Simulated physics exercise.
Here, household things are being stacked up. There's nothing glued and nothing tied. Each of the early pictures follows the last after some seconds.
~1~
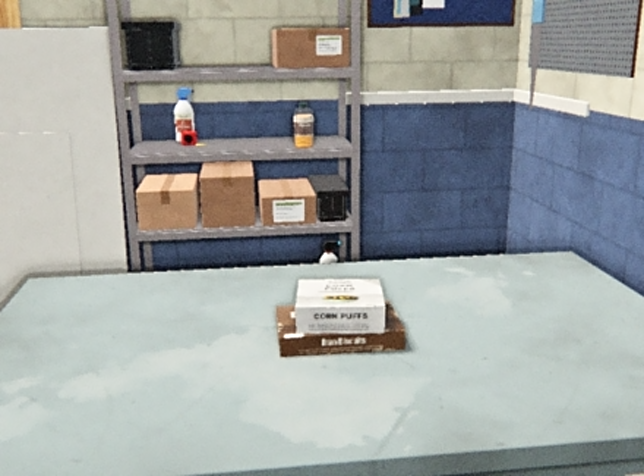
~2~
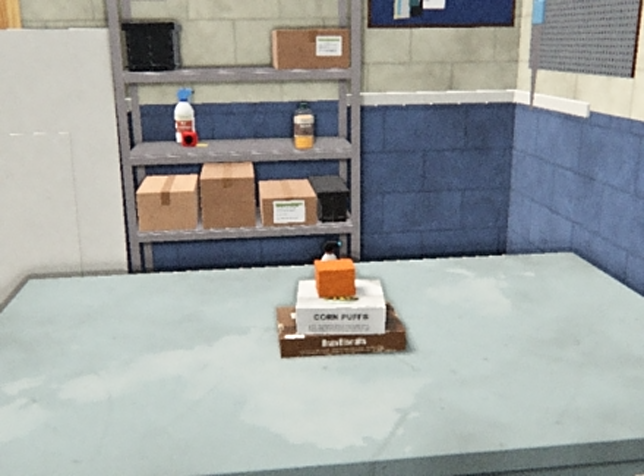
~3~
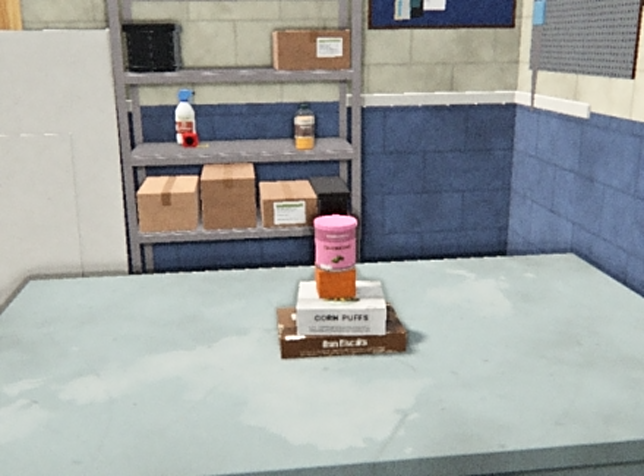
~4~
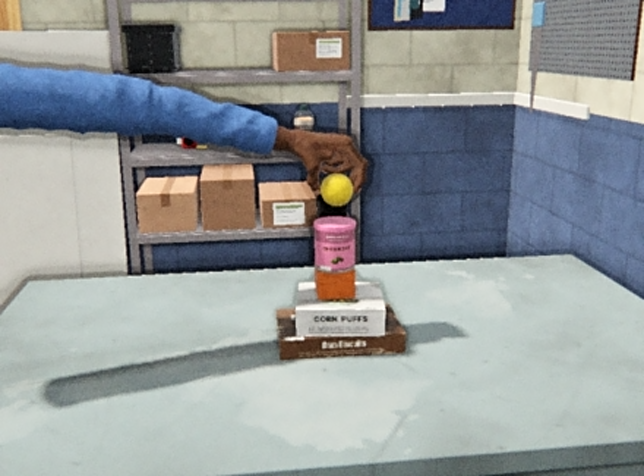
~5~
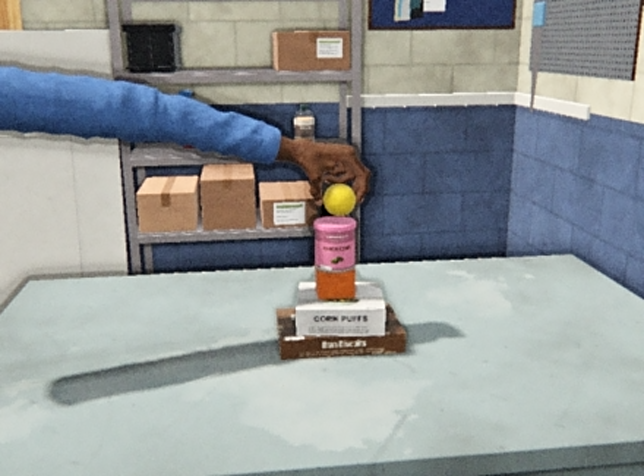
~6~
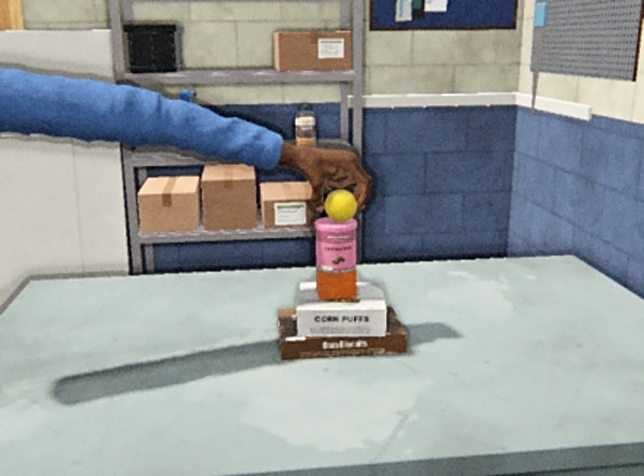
An orange block, then a pink pot, appear on top of a white packet and a brown box on a table, and a blue-sleeved arm from the left lowers a yellow lemon onto the pot, its hand still there.
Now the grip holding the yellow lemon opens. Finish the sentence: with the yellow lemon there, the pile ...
The pile stands firm.
Then, 0.40 s past the last view, nothing moves.
Then, 1.30 s past the last view, yellow lemon resting near (342, 206).
Finally, all 5 still in place. Final places as the last picture's camera would see them, yellow lemon near (343, 206). The pile holds.
